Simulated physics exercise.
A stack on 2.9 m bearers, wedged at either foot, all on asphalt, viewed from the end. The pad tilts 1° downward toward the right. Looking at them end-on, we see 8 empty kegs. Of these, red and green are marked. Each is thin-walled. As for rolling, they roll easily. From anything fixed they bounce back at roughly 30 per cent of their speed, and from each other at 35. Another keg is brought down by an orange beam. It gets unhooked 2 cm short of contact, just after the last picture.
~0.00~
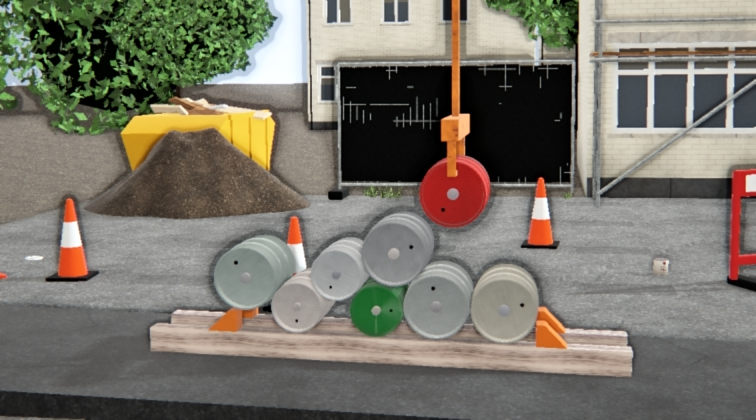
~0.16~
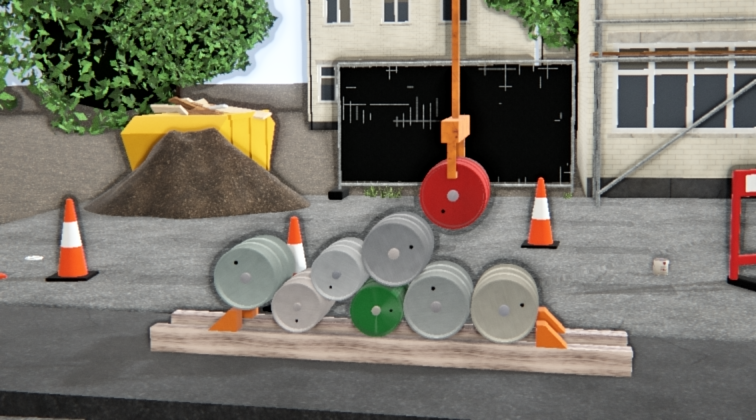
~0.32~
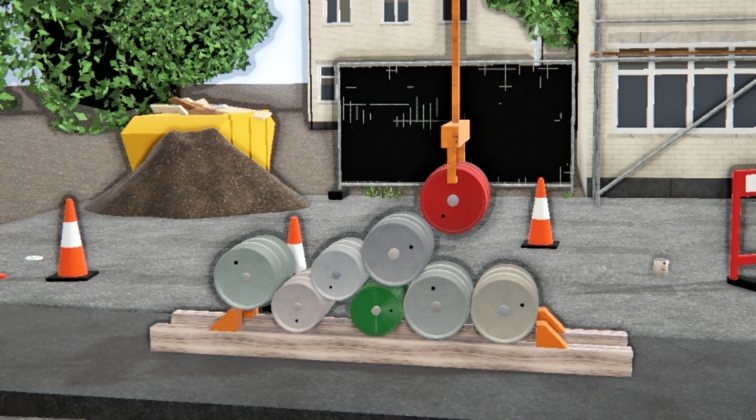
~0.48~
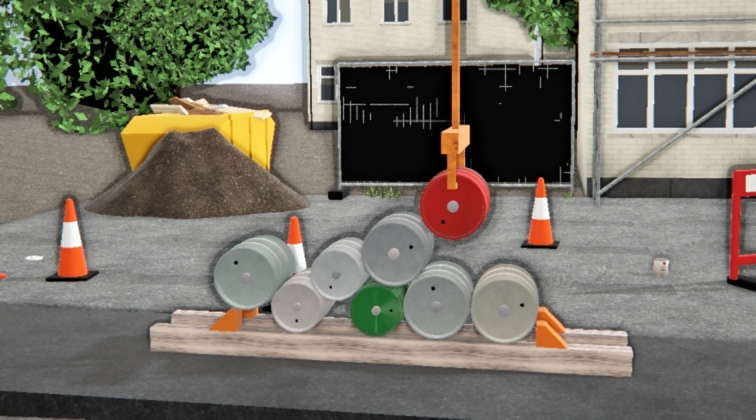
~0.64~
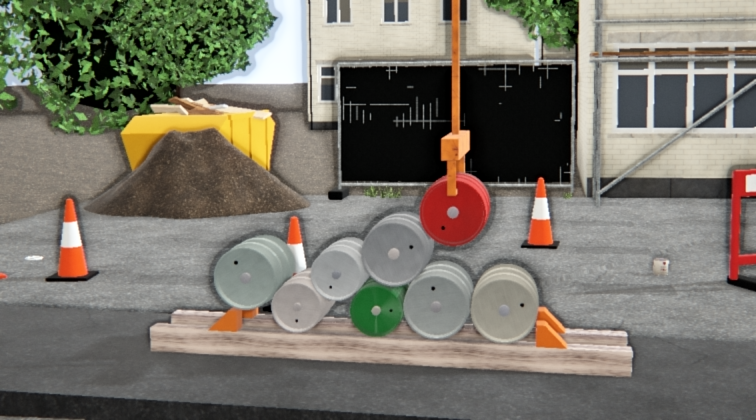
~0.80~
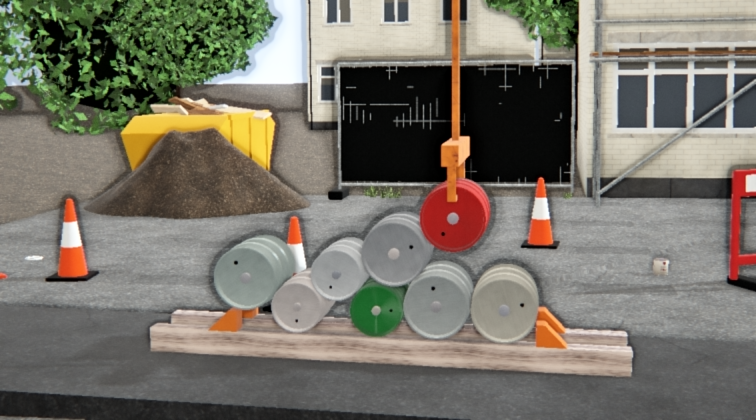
A red keg hung from an orange beam and was lowered slowly toward a stack of gray kegs with one green one among them, while the stack stayed still between its orange wedges.
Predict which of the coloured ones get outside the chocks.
As for the red keg, it does not leave, and the green does not leave.
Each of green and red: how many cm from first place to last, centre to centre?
Green: 0; red: 35.
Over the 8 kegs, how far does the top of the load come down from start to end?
35 cm.
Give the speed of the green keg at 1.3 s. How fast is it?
Estimated speed near 0.0 m/s.
By 1.3 s, red is up on others, 35 cm inside the right chock, rolling right; green is on the bearers, 85 cm inside the left chock; 0 past a chock so far.
By 1.8 s, red is up on others, 40 cm inside the right chock; green as before; 0 past a chock so far.
Finally (2.4 s), red is up on others, 40 cm inside the right chock; green is on the bearers, 85 cm inside the left chock; 0 past a chock so far.
